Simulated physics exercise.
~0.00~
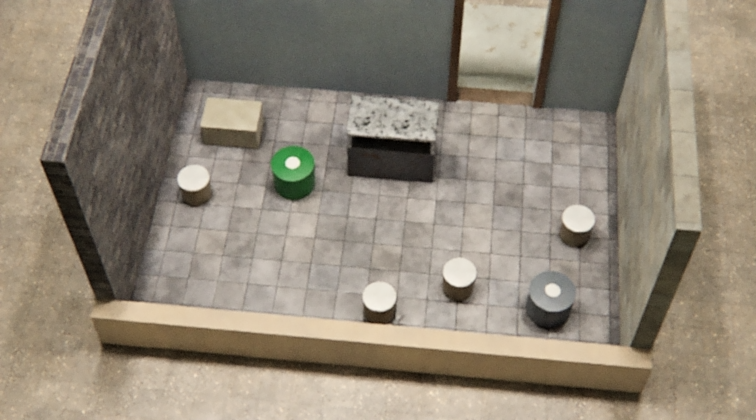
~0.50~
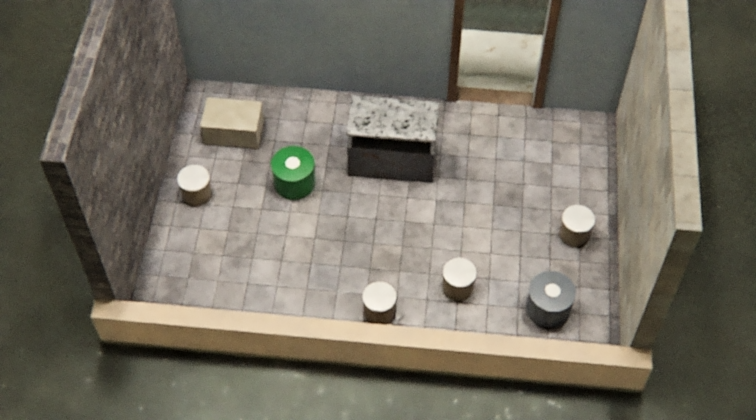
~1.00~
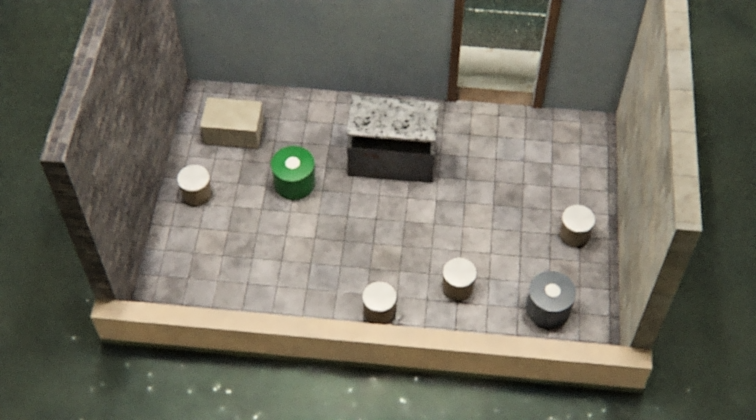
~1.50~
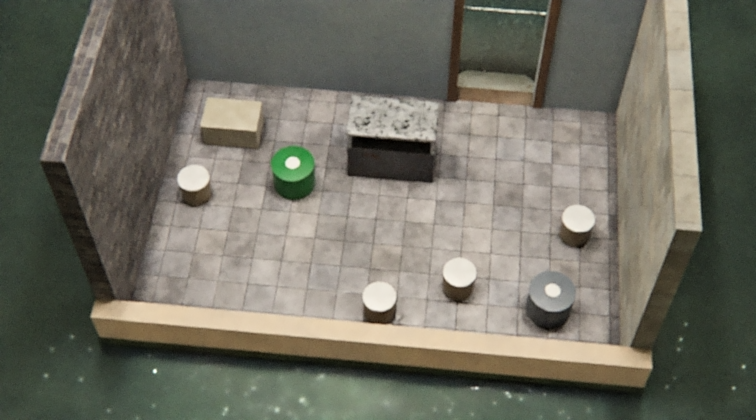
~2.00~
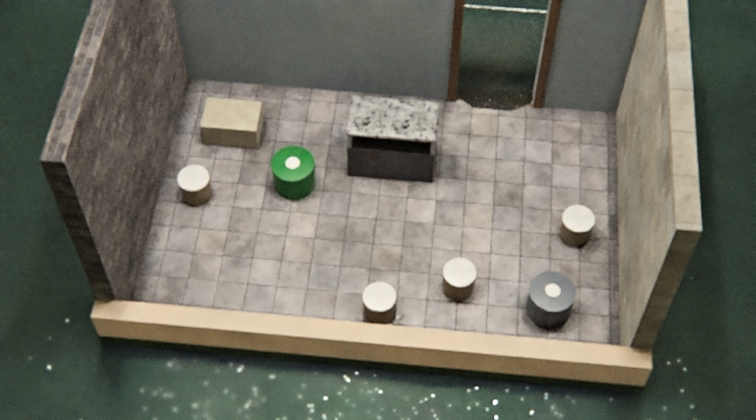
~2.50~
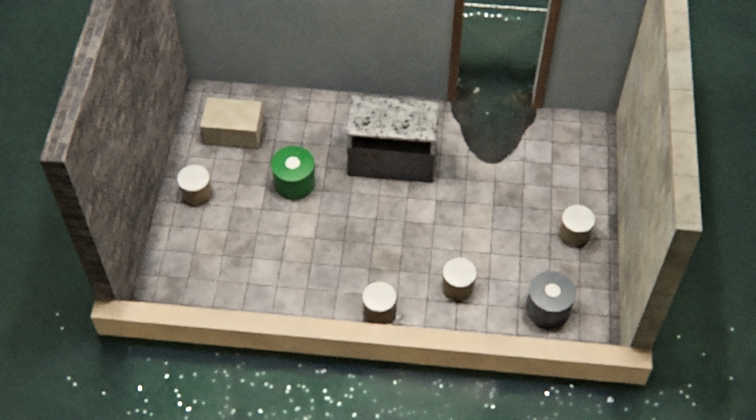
Water spreads around a small corner store with a grey tiled floor, seen from high above its low front wall. Inside are a tan crate and a green tub at left, a speckled counter near the back, a grey tub at lower right, and four small pale-topped tubs. Dark green water covers the brown ground outside, then pushes a rounded tongue through the back doorway, while the objects and camera stay still.
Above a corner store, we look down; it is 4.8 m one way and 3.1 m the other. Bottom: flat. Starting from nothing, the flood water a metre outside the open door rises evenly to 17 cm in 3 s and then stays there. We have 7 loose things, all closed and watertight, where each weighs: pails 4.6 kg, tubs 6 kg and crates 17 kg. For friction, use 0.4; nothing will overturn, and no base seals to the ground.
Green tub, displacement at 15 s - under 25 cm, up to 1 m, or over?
It gets pushed a bit.
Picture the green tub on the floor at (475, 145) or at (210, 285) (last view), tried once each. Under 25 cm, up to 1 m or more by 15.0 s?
From the first spot it would go a long distance, and from the second it would go a long distance.
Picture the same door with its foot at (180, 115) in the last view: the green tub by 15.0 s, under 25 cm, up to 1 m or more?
That would leave the green tub a long way off.
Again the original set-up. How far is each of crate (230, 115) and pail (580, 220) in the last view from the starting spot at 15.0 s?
First 60 cm, then 80 cm.
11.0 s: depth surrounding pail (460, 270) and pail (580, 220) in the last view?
Roughly 6 and 5 cm.
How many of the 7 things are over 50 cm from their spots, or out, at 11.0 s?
At that time I count 3.
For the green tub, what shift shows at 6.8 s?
By then it has shifted roughly 0 cm.
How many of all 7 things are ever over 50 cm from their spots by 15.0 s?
7.
After 3.5 s the green tub is near (293, 163), 0.0 m from its start, aground; 0 afloat.
After 6.8 s the green tub is near (293, 163), 0.0 m from its start, aground; 3 afloat.
After 11.0 s the green tub is near (293, 163), 0.0 m from its start, aground; 2 afloat.
After 15.0 s the green tub is near (328, 132), 0.5 m from its start, afloat; 7 afloat.
